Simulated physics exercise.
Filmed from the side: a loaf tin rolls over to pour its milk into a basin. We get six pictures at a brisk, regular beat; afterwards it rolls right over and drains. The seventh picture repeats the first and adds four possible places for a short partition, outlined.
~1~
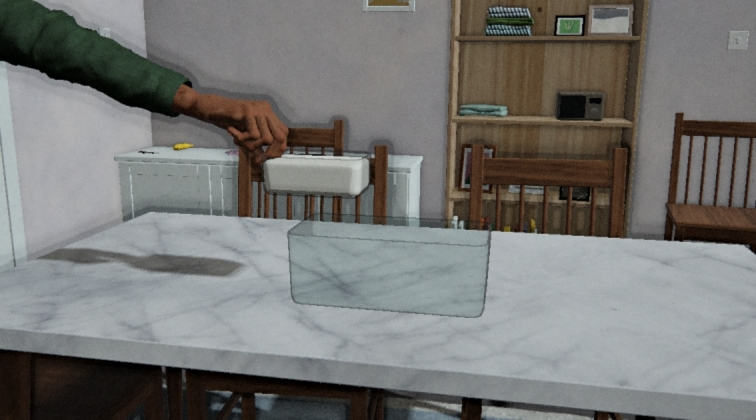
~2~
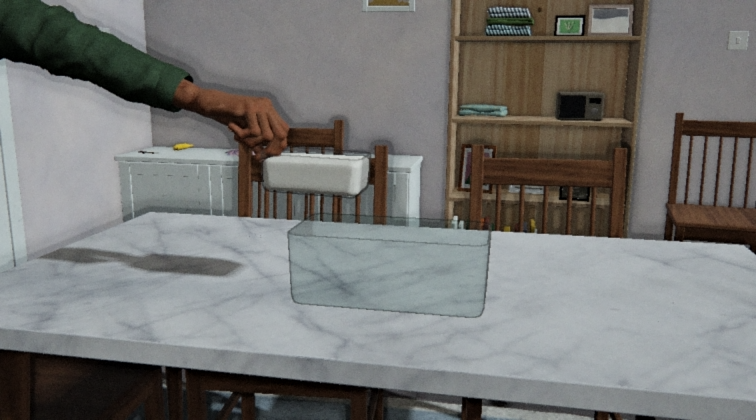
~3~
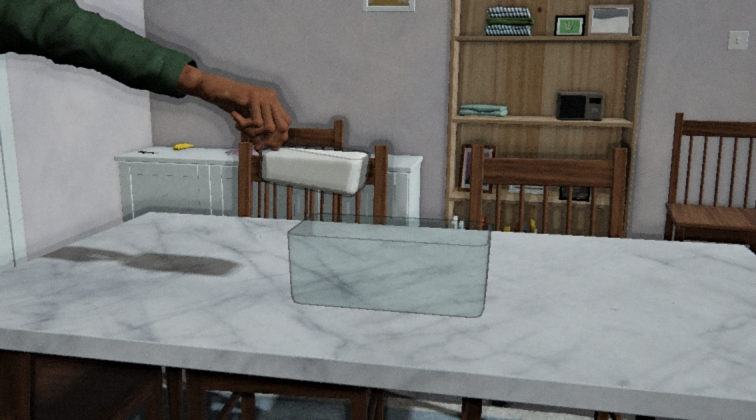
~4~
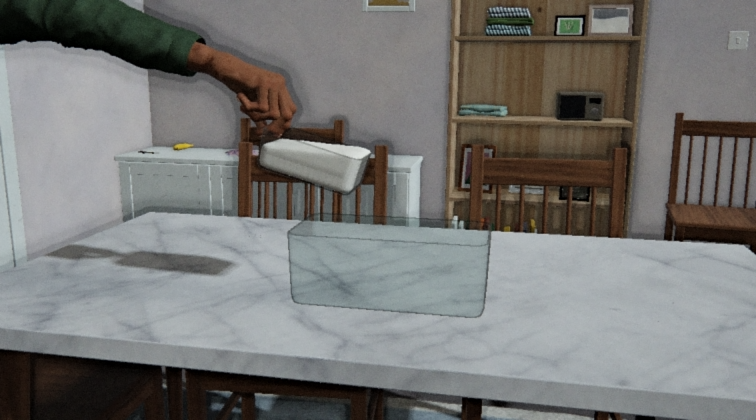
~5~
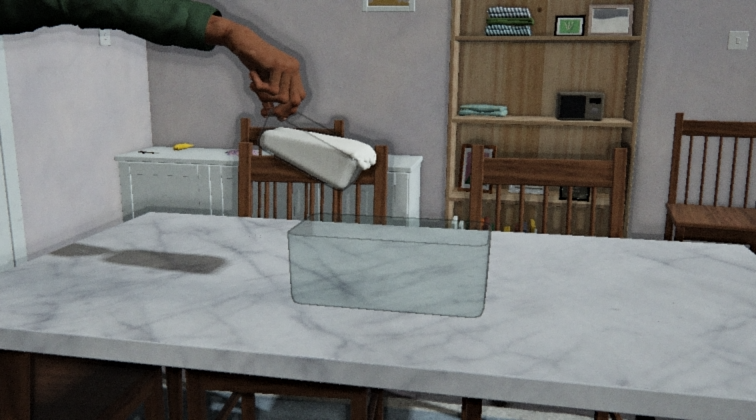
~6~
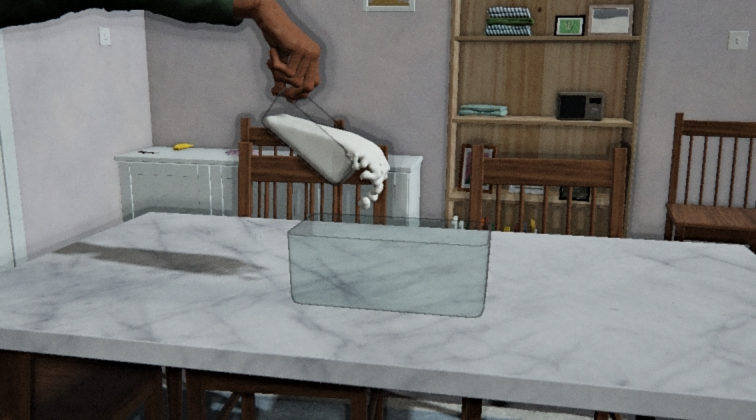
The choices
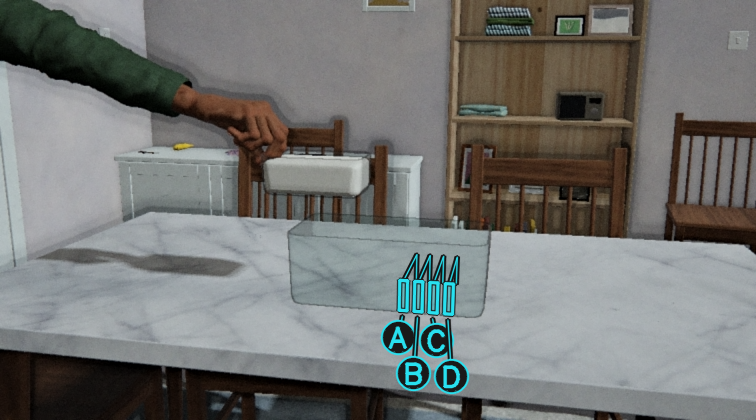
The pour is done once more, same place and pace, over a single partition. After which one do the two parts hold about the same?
Use position C.
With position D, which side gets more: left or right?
The left side.
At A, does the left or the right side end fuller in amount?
The right one.
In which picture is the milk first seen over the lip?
Picture 4.
On the marked copy, A at (402, 316); B at (417, 317); C at (432, 318); D at (447, 319).
For position A, about 20 % ends left of the wall and 75 % right of it; 5 % is lost outside.
For position B, about 31 % ends left of the wall and 62 % right of it; 7 % is lost outside.
For position C, about 47 % ends left of the wall and 45 % right of it; 8 % is lost outside.
For position D, about 71 % ends left of the wall and 24 % right of it; 4 % is lost outside.
